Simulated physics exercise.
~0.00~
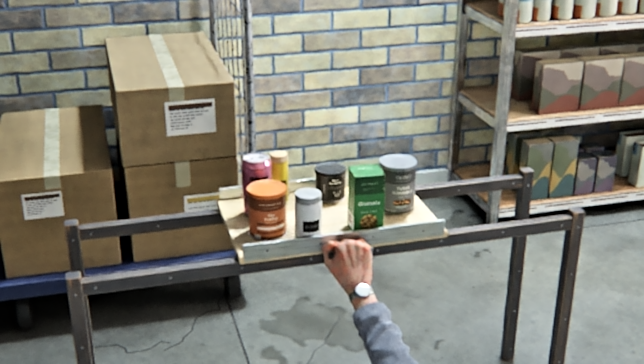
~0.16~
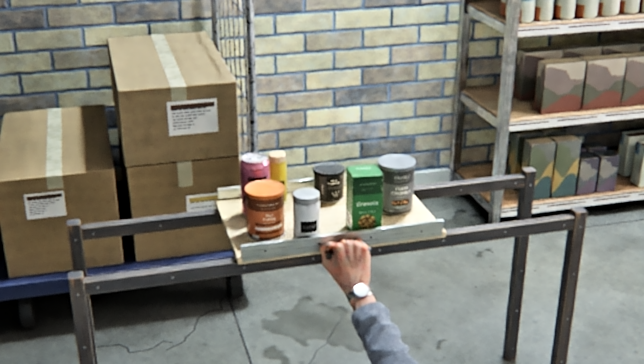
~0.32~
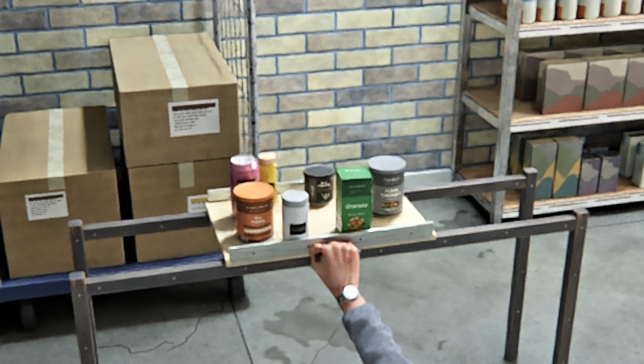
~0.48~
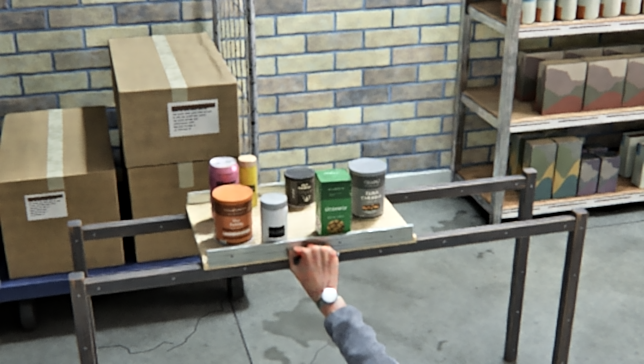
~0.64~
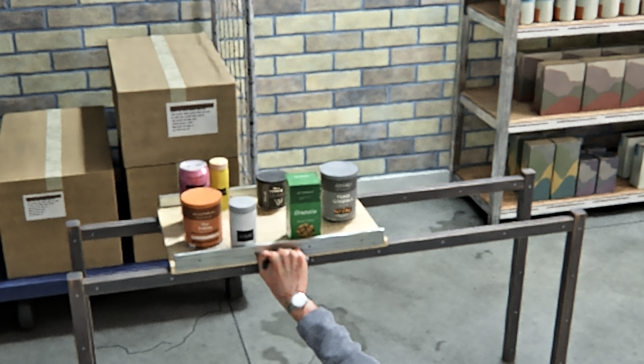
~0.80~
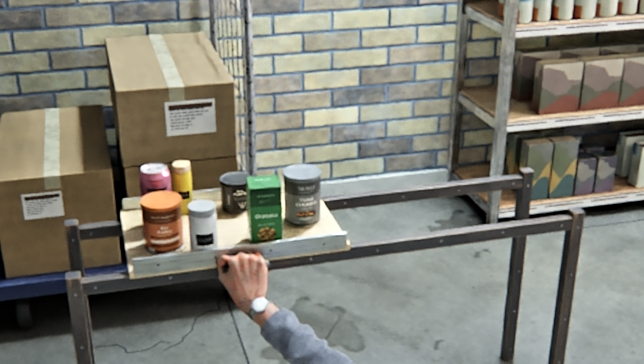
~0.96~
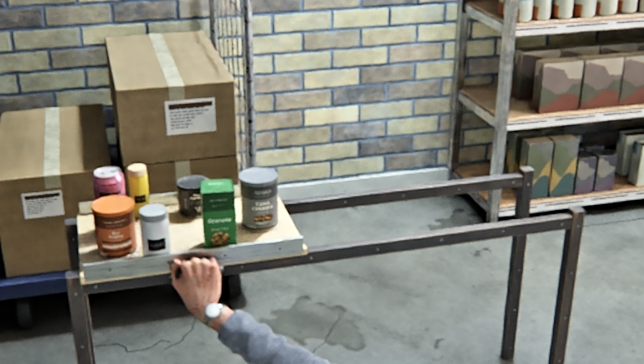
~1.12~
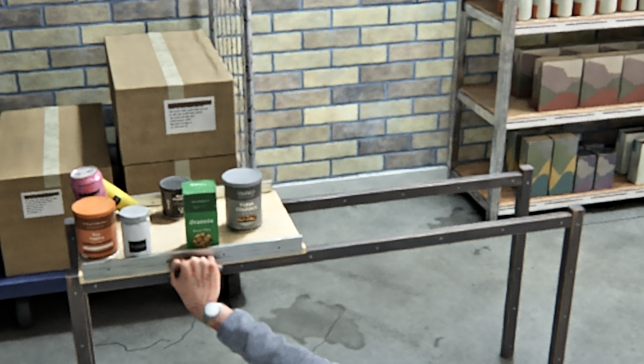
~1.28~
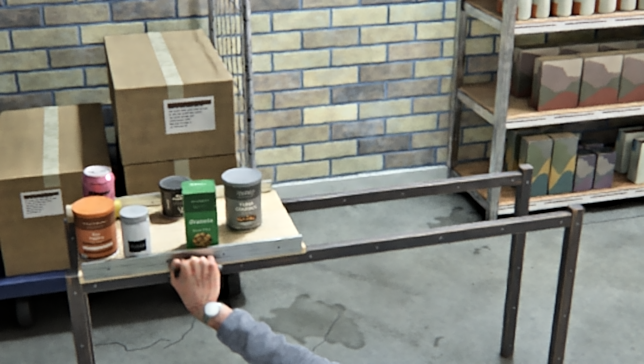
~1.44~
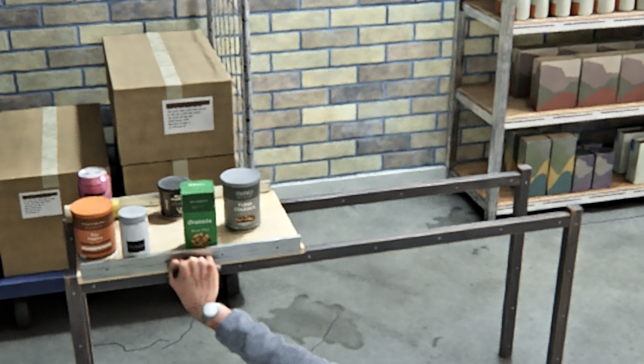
In a storeroom with a brick wall, a hand slid a tray of tins, jars and a green carton leftward along a metal frame until it stopped at the left end, where a yellow container tipped onto its side while the others stayed standing.
